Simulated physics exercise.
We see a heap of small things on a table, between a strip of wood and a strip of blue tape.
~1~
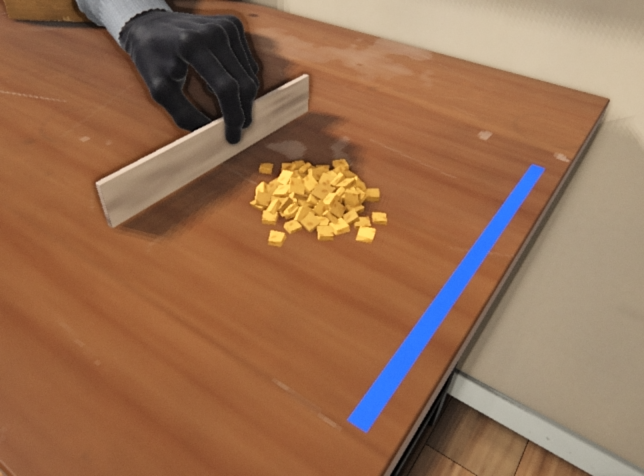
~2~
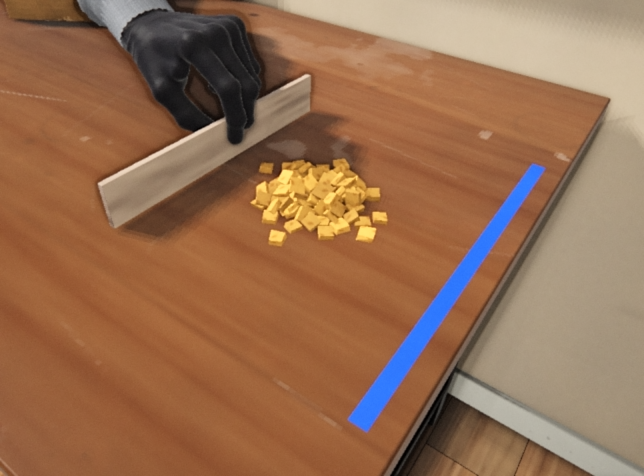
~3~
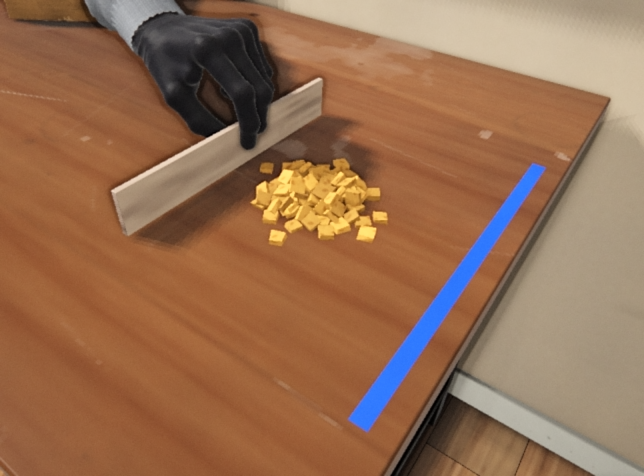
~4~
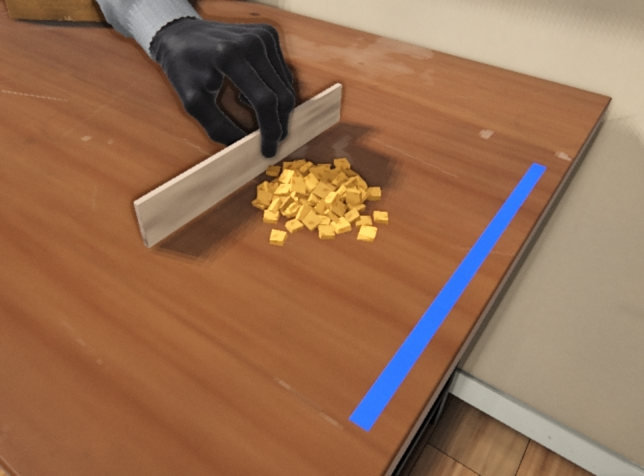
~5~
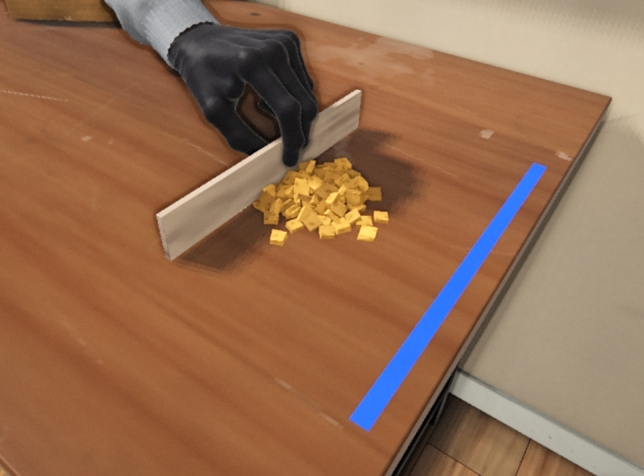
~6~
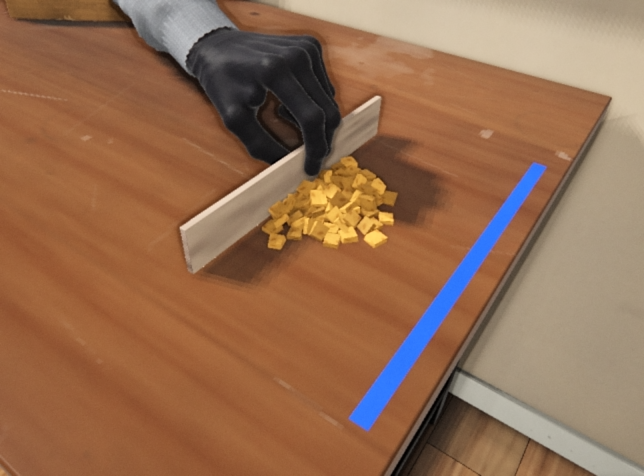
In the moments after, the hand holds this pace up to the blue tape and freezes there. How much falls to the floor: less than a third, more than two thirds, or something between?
Lost: Over two thirds of the heap.
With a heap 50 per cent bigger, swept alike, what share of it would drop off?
Some 90 per cent.
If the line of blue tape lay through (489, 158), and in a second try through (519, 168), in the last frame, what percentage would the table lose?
About 10 and 60 per cent.
Soon, strip of wood still moving, near (392, 186); heap all on the table, its front near (461, 271).
A while on, strip of wood stopped at the blue tape; heap about two thirds over the edge.
Towards the end, strip of wood stopped at the blue tape; heap most over the edge.
Finally, strip of wood stopped at the blue tape; heap most over the edge.
